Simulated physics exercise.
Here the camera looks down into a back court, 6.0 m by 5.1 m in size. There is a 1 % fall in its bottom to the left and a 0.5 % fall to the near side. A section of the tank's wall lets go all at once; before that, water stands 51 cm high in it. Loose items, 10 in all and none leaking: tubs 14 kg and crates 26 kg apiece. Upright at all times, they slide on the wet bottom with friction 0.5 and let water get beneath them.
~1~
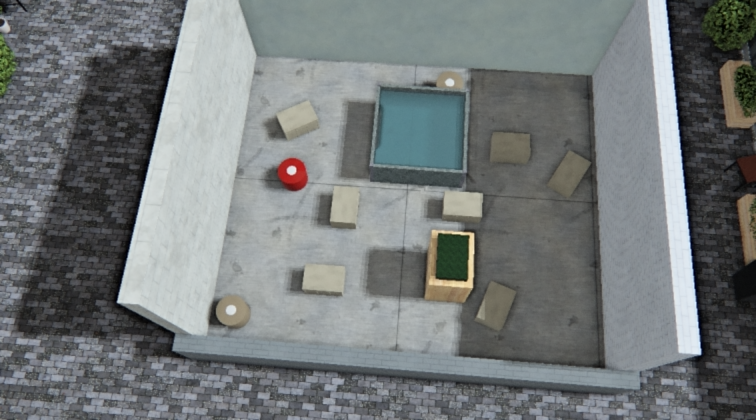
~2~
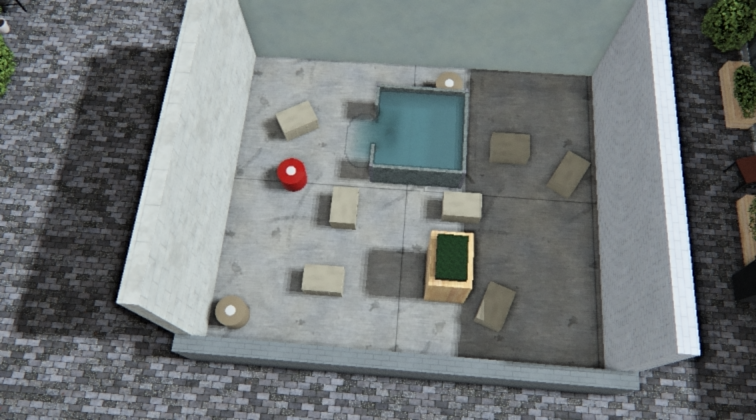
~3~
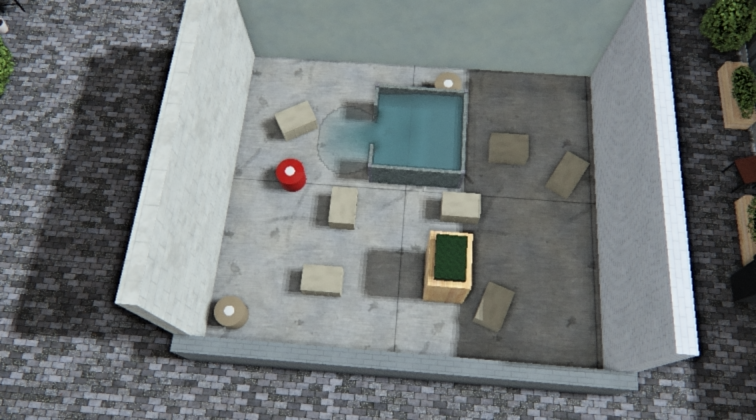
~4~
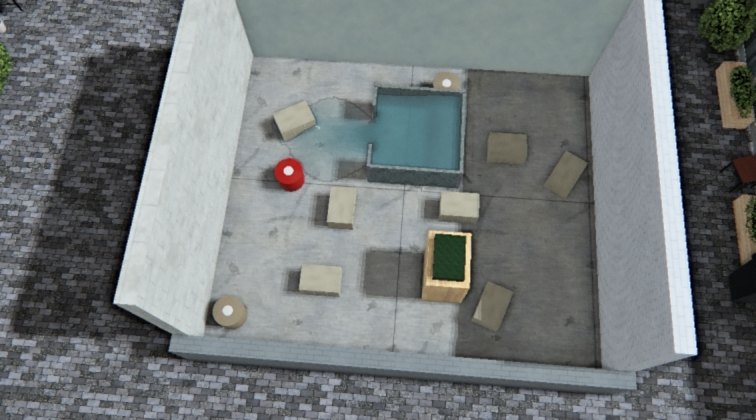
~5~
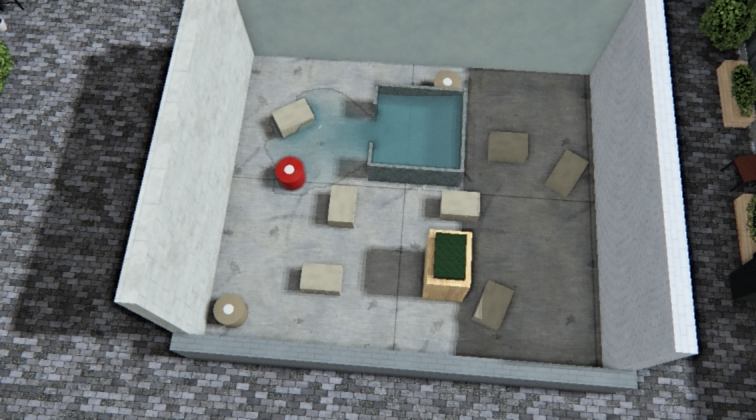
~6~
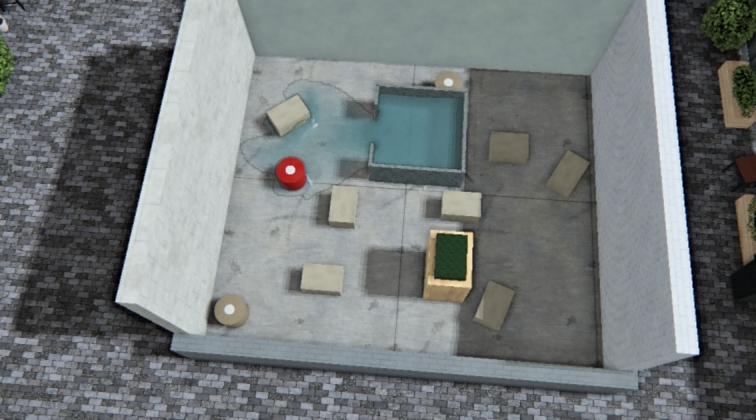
Water spills from a blue-green tank at the back of a walled grey court, seen from high above. Pale crates stand scattered around the tank, with a red tub to its left, beige tubs behind it and at the near left, and a green-topped wooden box in front. Through a gap in the tank's left side, the water fans leftward around the red tub and the upper-left crate, which shifts slightly, while the view barely sways.
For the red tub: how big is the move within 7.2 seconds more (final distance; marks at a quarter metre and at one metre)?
Expect it to get flushed away.
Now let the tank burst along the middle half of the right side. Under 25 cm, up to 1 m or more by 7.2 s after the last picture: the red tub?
Note: Red tub essentially stationary.
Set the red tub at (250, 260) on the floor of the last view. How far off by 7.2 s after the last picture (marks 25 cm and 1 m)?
Well, it is shoved a long way.
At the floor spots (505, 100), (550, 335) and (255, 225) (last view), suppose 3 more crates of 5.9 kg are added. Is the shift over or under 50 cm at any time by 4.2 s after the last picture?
From first to last: Does not reach it, does not reach it, surpasses it.
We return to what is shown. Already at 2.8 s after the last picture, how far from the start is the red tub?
I'd guess some 150 cm by then.
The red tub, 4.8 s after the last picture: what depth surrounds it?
Near 10 cm deep.
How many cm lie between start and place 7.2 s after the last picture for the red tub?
It's about 250 cm away.
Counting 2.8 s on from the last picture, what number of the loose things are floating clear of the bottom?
It comes to 2 of them.
Then, 0.9 s after the last picture the red tub is near (269, 184), 0.4 m from its start, aground; 0 afloat.
Then, 2.8 s after the last picture the red tub is near (254, 260), 1.6 m from its start, aground; 2 afloat.
Then, 4.8 s after the last picture the red tub is near (245, 297), 2.1 m from its start, afloat; 1 afloat.
Then, 7.2 s after the last picture the red tub is near (291, 330), 2.5 m from its start, afloat; 1 afloat.
